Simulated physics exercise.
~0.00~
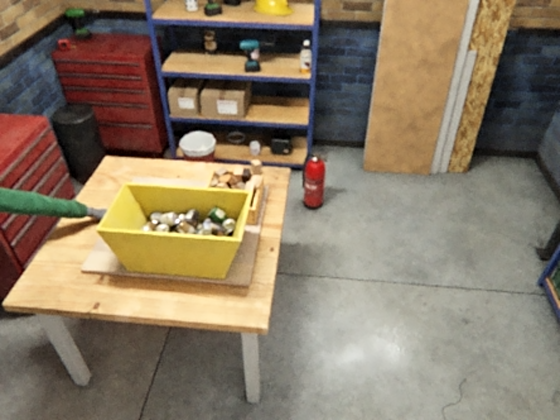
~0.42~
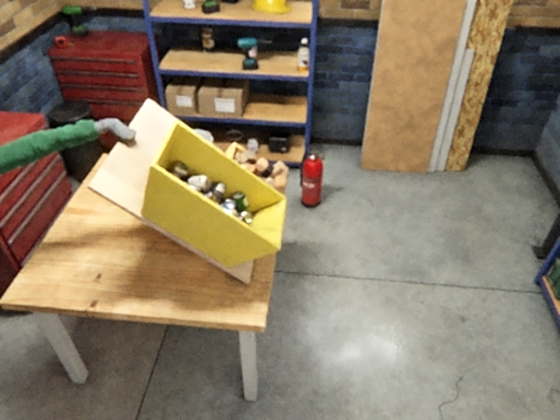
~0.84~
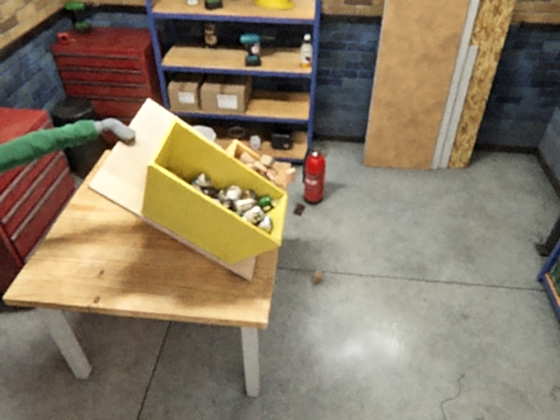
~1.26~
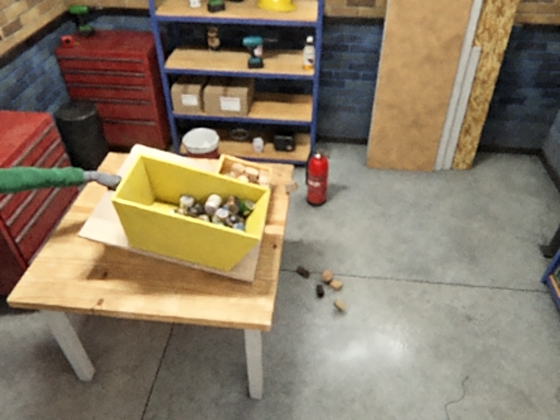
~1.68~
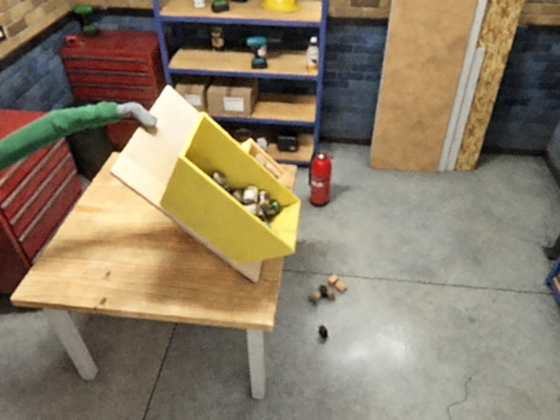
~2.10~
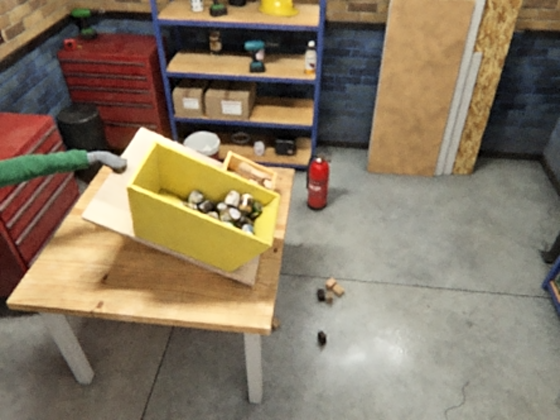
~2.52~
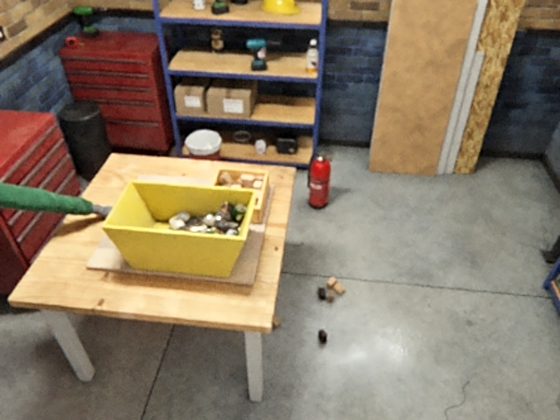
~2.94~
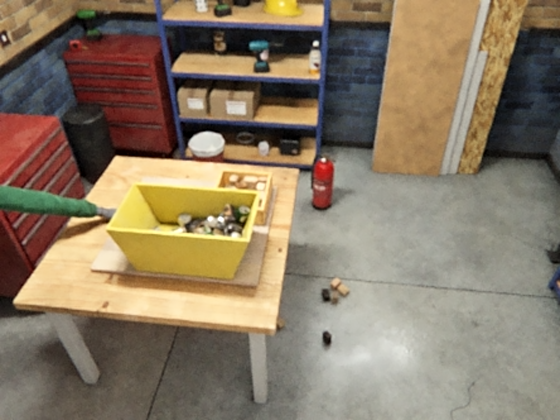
The footage shows a green-sleeved arm levering up the left side of a board holding a yellow crate of mini cans and a wooden crate of blocks, lowering it partway, raising it again, then setting it flat, leaving a few spilled blocks on the floor while the cans stay inside.
